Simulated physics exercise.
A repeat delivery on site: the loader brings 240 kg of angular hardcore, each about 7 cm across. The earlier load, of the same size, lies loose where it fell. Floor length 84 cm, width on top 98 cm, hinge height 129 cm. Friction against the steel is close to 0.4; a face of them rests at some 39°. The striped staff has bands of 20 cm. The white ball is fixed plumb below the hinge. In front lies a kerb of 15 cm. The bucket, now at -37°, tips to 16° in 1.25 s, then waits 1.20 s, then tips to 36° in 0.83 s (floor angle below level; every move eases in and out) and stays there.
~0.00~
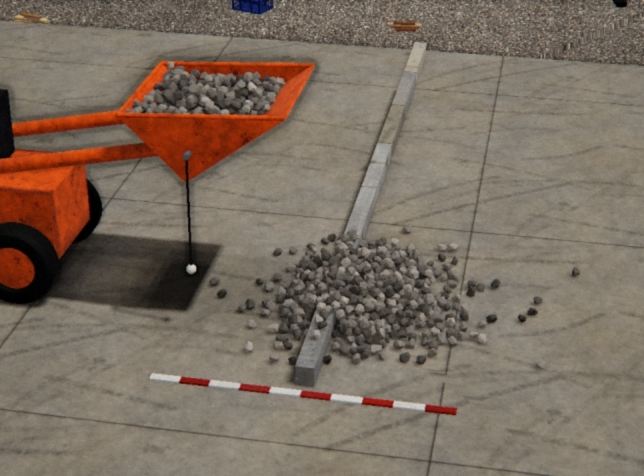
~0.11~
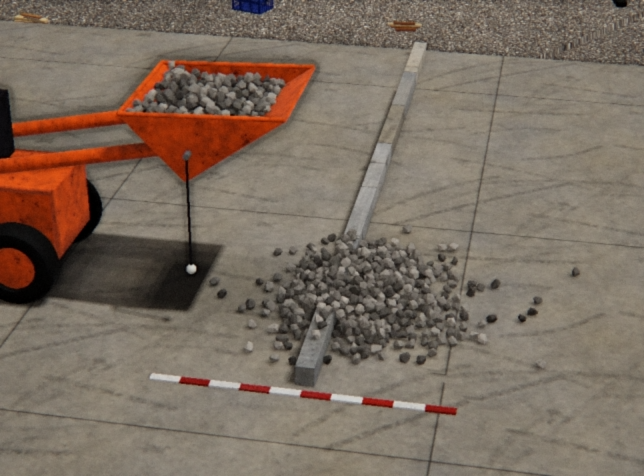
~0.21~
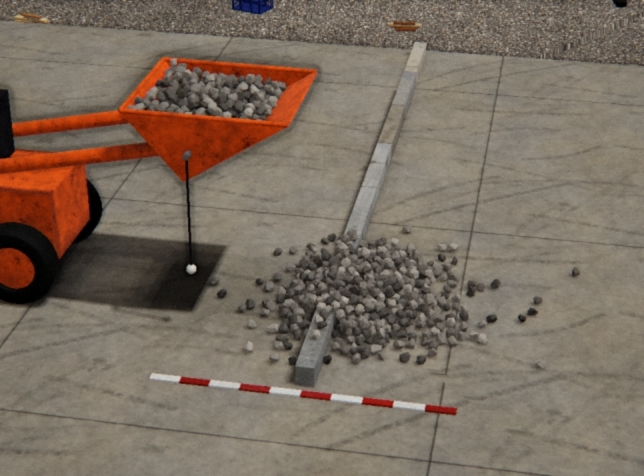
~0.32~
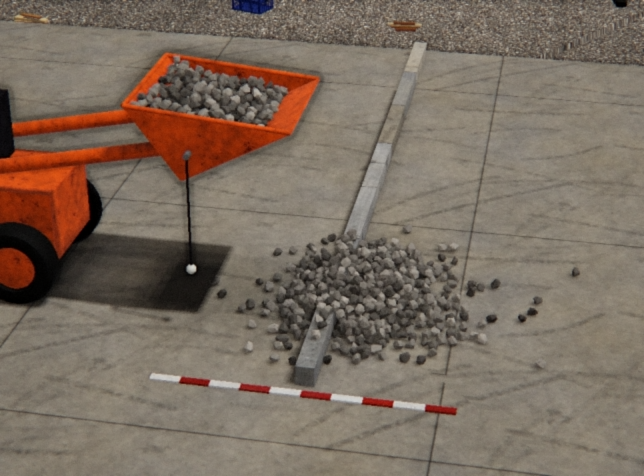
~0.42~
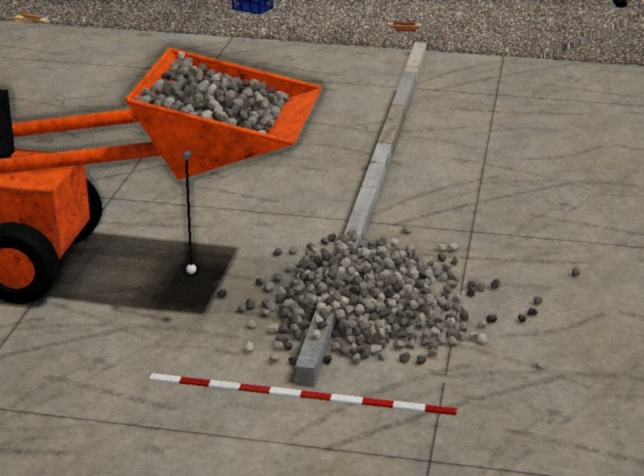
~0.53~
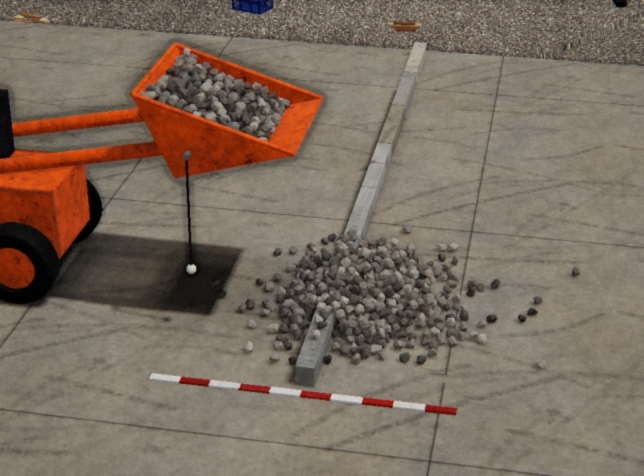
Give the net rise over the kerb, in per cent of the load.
Close to 20 parts in a hundred.
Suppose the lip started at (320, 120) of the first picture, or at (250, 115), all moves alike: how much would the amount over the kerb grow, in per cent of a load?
Near 75 per cent from the first place, 0 from the second.
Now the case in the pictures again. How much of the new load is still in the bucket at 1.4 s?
Roughly 100 per cent is still inside.
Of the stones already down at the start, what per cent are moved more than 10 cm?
About 0 per cent.
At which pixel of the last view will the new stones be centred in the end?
Around (315, 276).
After 0.9 s the floor is at 8°; in per cent of one load, 100 in the bucket, 26 on this side of the kerb, 74 over the kerb; the foremost stones are at (523, 313).
After 1.4 s the floor is at 16°; in per cent of one load, 100 in the bucket, 26 on this side of the kerb, 74 over the kerb; the foremost stones are at (523, 313).
After 3.7 s the floor is at 36°; in per cent of one load, 9 in the bucket, 106 on this side of the kerb, 86 over the kerb; the foremost stones are at (523, 313).
After 6.2 s the floor is at 36°; in per cent of one load, 0 in the bucket, 106 on this side of the kerb, 94 over the kerb; the foremost stones are at (523, 313). Net gain over the kerb, 20.
